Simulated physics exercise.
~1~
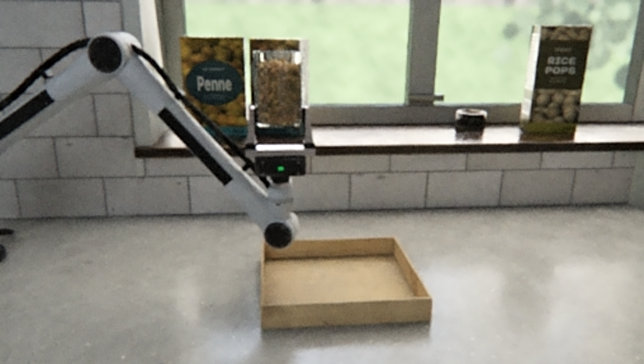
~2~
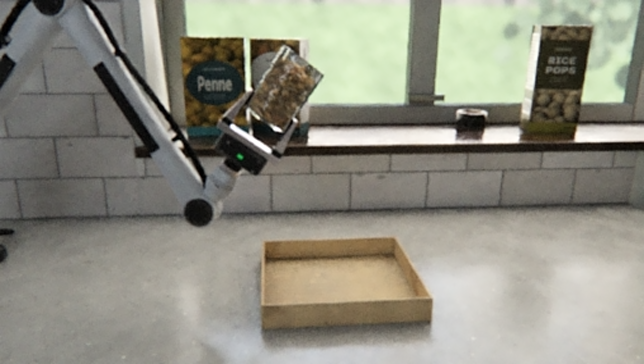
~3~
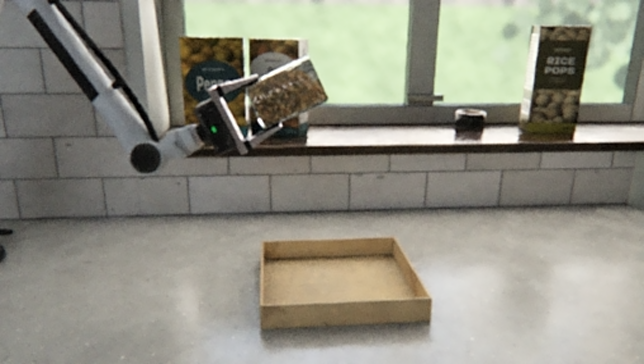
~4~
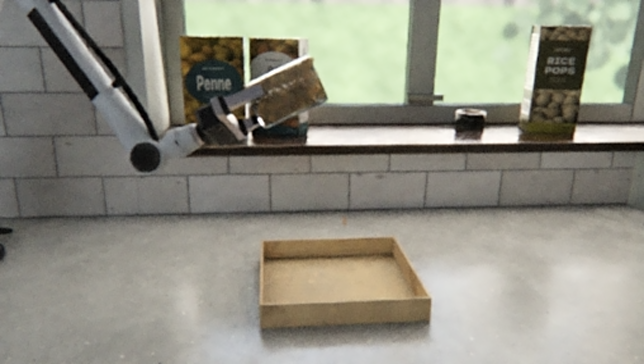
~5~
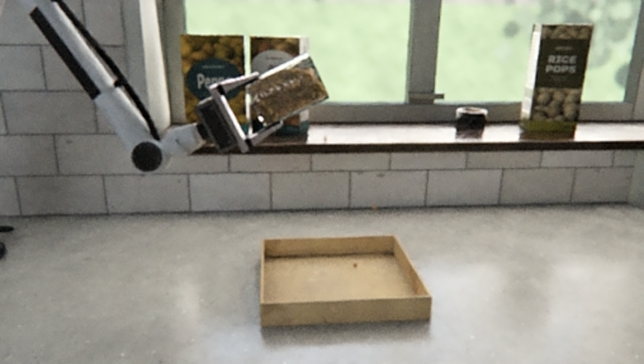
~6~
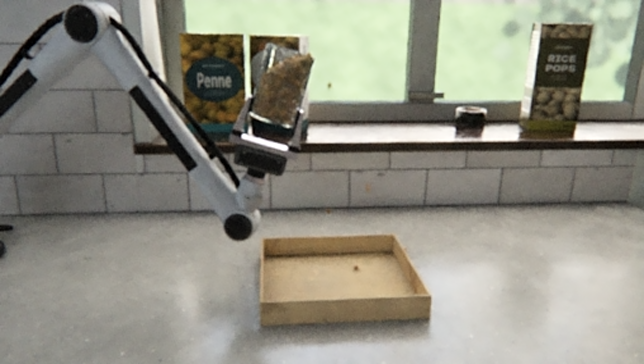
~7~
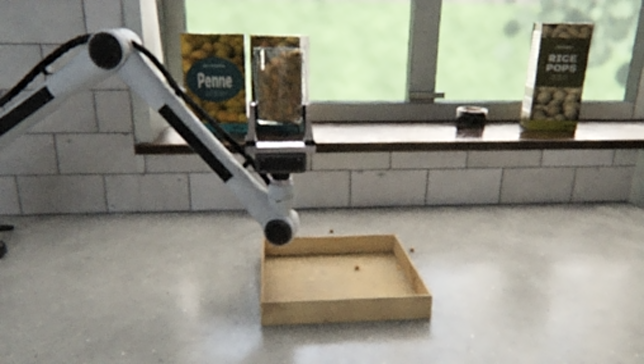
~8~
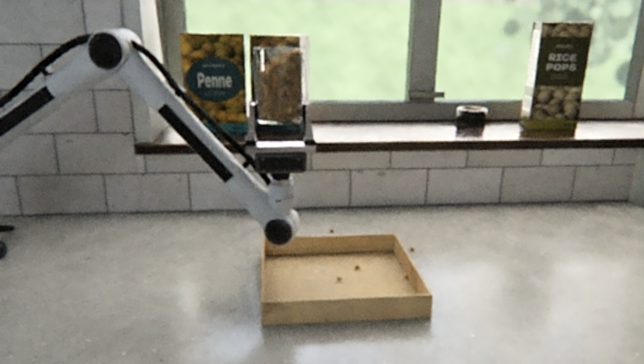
Robot arm tilting a clear tumbler of dried chickpeas onto its side, righting it, a few pieces landing in and around a tray.
